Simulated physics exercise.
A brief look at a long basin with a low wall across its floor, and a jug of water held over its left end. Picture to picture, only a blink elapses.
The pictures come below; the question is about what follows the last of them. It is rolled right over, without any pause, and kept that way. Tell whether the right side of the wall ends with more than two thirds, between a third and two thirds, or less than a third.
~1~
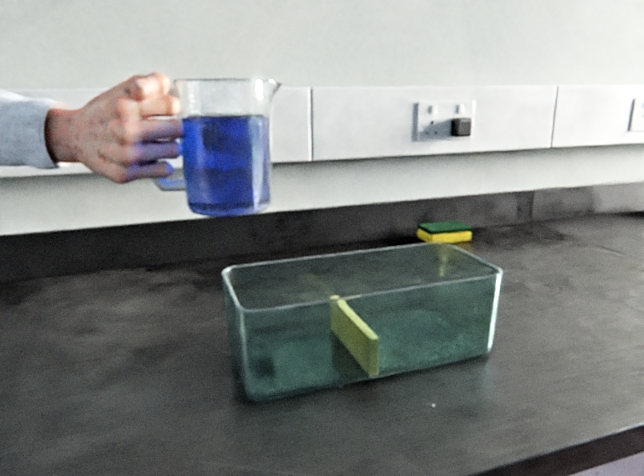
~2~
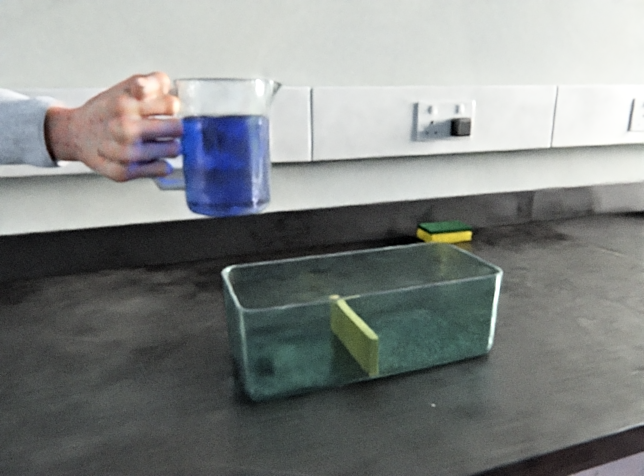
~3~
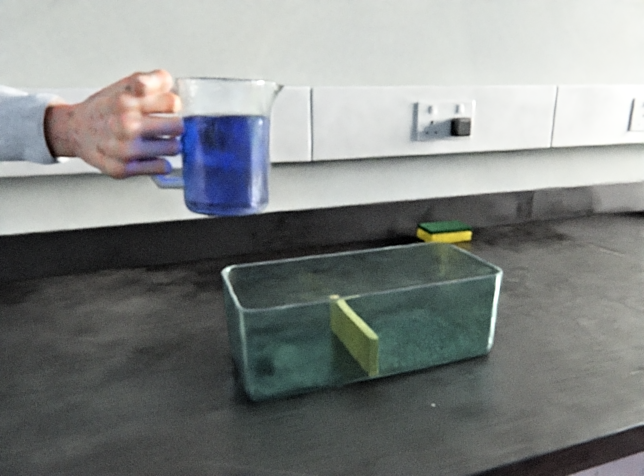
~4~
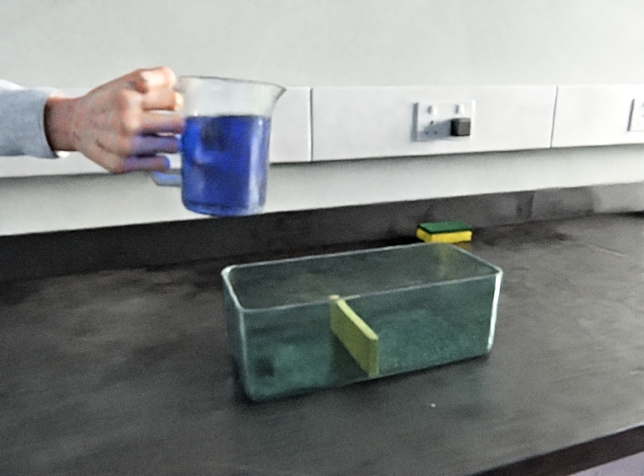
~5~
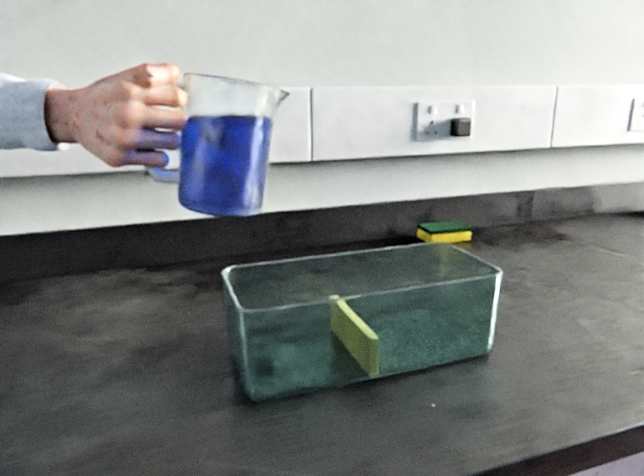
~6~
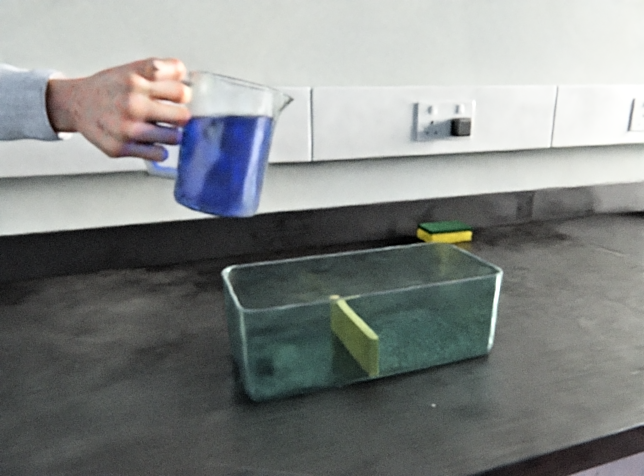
Looks to me like the right side of the wall gets at least a third but no more than two thirds.
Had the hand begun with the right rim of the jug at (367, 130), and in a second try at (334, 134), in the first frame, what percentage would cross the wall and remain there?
Close to 95 in a hundred, then close to 90 in a hundred.
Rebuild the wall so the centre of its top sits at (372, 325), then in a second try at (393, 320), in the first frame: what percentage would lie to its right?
Roughly 10 per cent first and roughly 10 per cent second.
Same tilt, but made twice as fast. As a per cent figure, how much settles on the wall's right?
Near 20 in a hundred.
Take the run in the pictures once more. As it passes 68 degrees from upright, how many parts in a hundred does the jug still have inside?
90 per cent or so.
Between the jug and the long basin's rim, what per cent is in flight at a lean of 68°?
It's close to 10 %.
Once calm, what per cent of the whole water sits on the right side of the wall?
Roughly 45 %.
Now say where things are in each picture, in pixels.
In the first frame, tilt 0°; pouring edge (282, 82); surface from (181, 116) to (264, 115); the long basin's rim runs from (230, 290) to (473, 257); the wall's top is at (352, 316).
In the second frame, tilt 1°; pouring edge (282, 83); surface from (180, 117) to (264, 115).
In the third frame, tilt 2°; pouring edge (284, 85); surface from (181, 117) to (265, 115).
In the fourth frame, tilt 5°; pouring edge (286, 88); surface from (182, 117) to (266, 116).
In the fifth frame, tilt 9°; pouring edge (290, 93); surface from (184, 118) to (269, 116).
In the sixth frame, tilt 13°; pouring edge (294, 98); surface from (187, 118) to (272, 116).
A moment on, the jug is tipped part way and 90 per cent is still to pour, 1 is left of the wall and 0 right of it.
Next, the jug is tipped right over and 30 per cent is still to pour, 15 is left of the wall and 32 right of it.
Then the jug is tipped right over and 1 per cent is still to pour, 51 is left of the wall and 45 right of it.
Later the jug is tipped right over and 0 per cent is still to pour, 53 is left of the wall and 46 right of it.
Finally, 53 per cent lies left of the wall, 46 right of it and 1 outside.
